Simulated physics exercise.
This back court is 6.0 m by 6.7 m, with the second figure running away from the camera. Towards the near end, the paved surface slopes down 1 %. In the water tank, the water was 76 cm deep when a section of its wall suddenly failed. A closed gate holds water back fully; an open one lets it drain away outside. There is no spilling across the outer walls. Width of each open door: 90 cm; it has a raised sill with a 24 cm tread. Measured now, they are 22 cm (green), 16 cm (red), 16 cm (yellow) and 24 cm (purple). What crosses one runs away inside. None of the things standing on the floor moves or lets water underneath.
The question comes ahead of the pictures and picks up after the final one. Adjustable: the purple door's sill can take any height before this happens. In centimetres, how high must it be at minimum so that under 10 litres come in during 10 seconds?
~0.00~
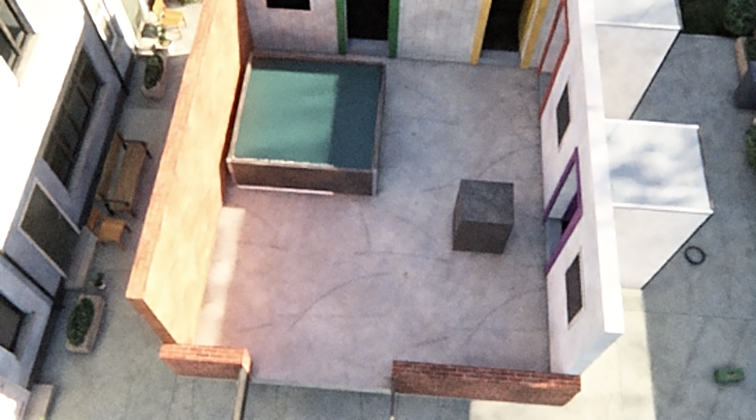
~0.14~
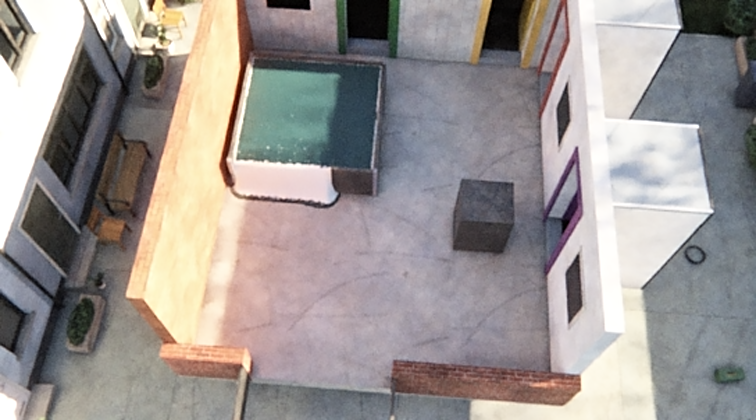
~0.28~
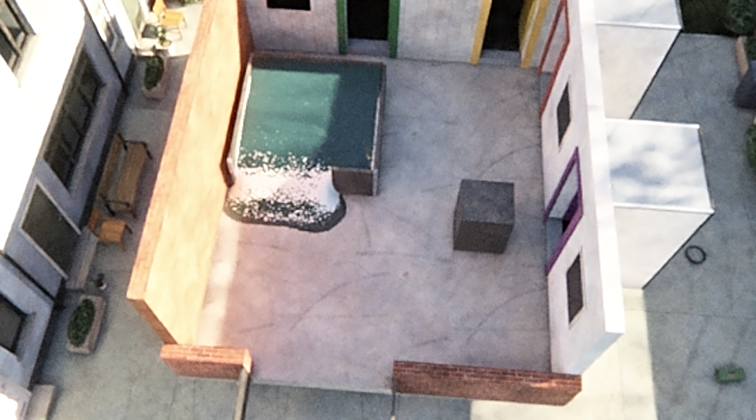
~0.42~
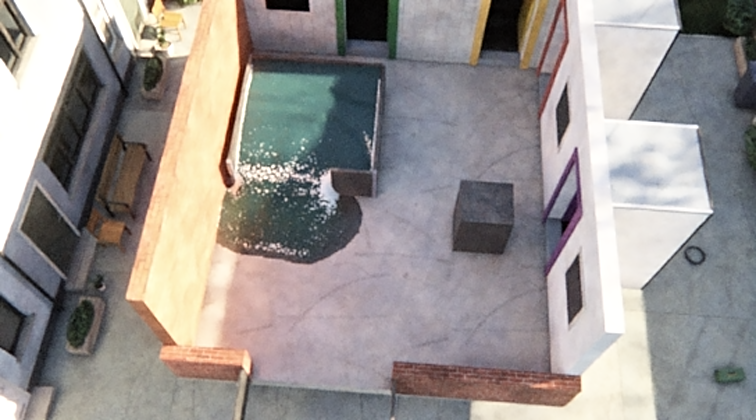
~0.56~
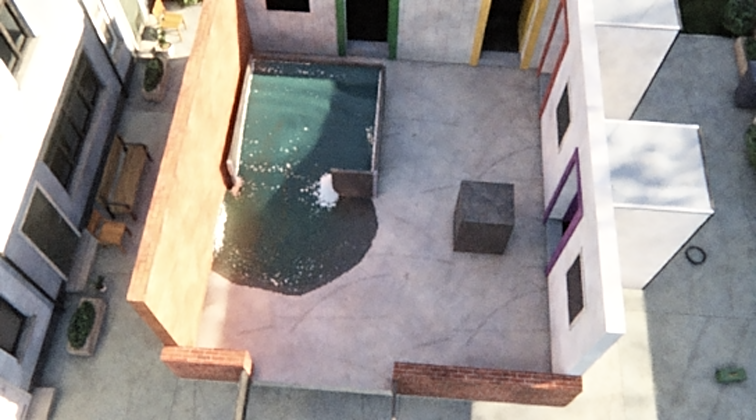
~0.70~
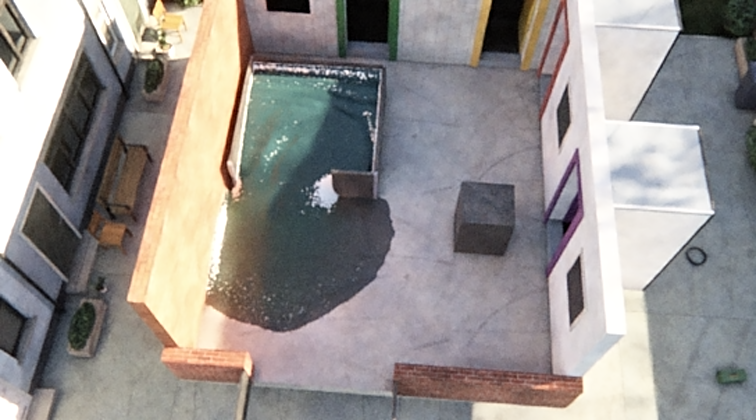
At least 7 cm or so.
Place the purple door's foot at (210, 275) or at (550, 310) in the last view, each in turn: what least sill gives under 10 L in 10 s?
Around 28 and 17 cm respectively.
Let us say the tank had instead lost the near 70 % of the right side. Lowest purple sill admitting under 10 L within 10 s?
If so: Around 28 cm.
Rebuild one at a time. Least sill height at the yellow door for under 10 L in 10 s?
Roughly 8.0 cm at yellow.
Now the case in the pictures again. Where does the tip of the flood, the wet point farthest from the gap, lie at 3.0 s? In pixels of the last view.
(551, 388).
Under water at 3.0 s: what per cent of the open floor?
Some 35 per cent of it.
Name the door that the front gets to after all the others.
Green.
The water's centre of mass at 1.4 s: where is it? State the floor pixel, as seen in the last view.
About (301, 180).
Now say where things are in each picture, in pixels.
Still water, 76 cm deep, in the water tank at (310, 112); the purple door at (559, 220) is dry, in the first picture.
Water pours out at (284, 180) and has run 0.3 m, to (324, 205); about 10 cm deep outside, 76 cm at the back, in the second picture.
The front is at (308, 227), 0.8 m from the gap at (285, 181); 1.5 m2 of floor is wet, 76 cm left at the back, in the third picture.
The gap is at (284, 182), the front 1.4 m out at (290, 257); the back of the water tank holds 76 cm, in the fourth picture.
The front is at (280, 289), 2.0 m from the gap at (285, 184); 4.7 m2 of floor is wet, 73 cm left at the back, in the fifth picture.
The gap is at (285, 184), the front 2.7 m out at (271, 326); the back of the water tank holds 65 cm; 2.9 m in a straight line remain to the purple door at (561, 221), in the sixth picture.
After 1.4 s water covers 35 % of the floor, deepest (62 cm) near (206, 352); it has not reached the purple door.
After 3.0 s water covers 35 % of the floor, deepest (47 cm) near (194, 362); it has not reached the purple door.
After 10.0 s water covers 90 % of the floor, deepest (13 cm) near (388, 366); 9 cm at the purple door, 0 litres in over its 24 cm sill.
At the purple door as built, the water arrived by 4.6 s and peaked near 10 cm at 8.8 s.
Run again over the same 10 s with other heights there, 19 litres in over 6 cm, 6 litres over 8 cm. The limit of 10 litres is kept from about 7 cm up.
